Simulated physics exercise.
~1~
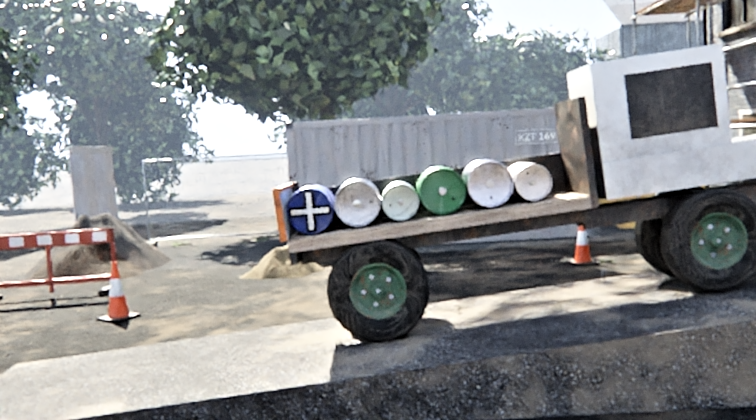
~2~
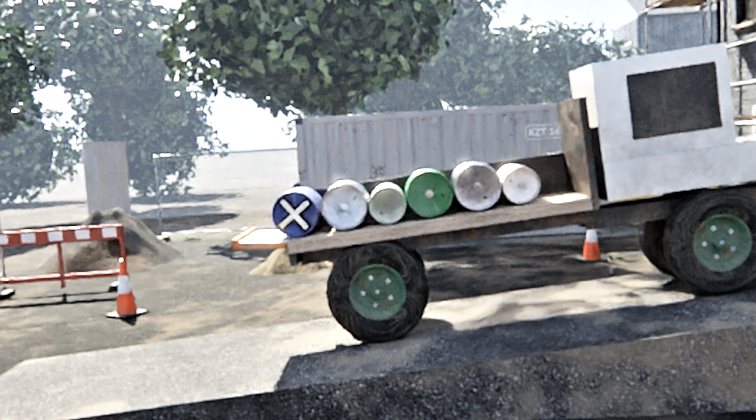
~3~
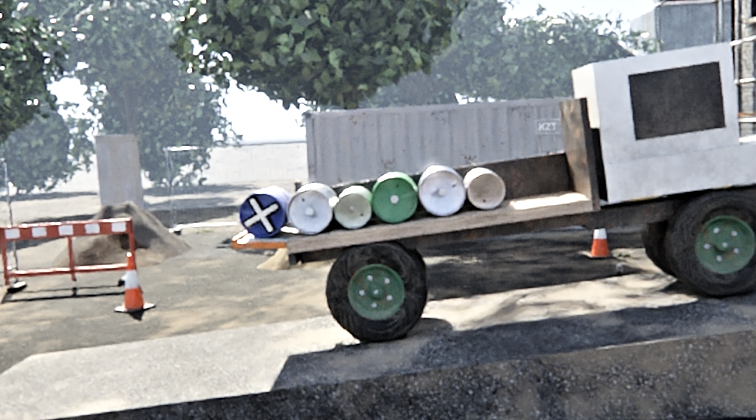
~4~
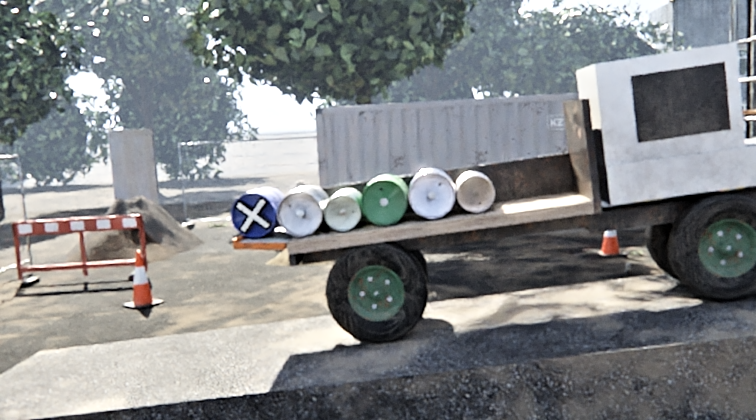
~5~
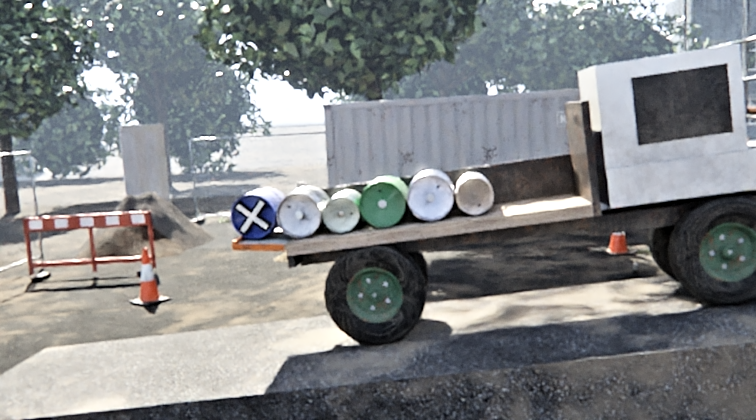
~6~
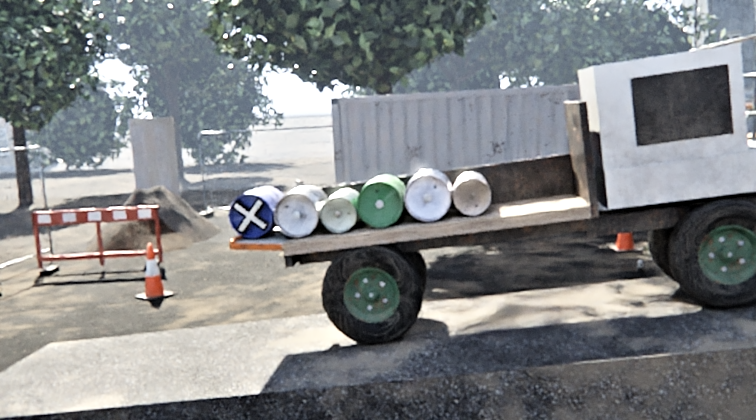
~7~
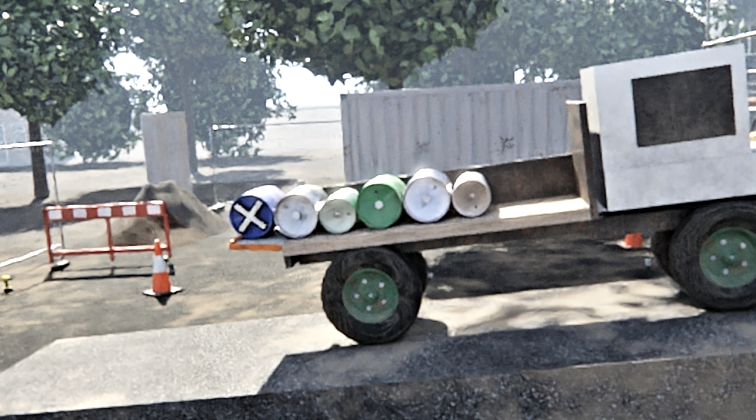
On a roadside slope, the tailgate of a pick-up swings down and a row of six barrels rolls left down the bed, until the blue one with a white cross stops on the lowered gate against its rim, the green and the rest resting behind it.
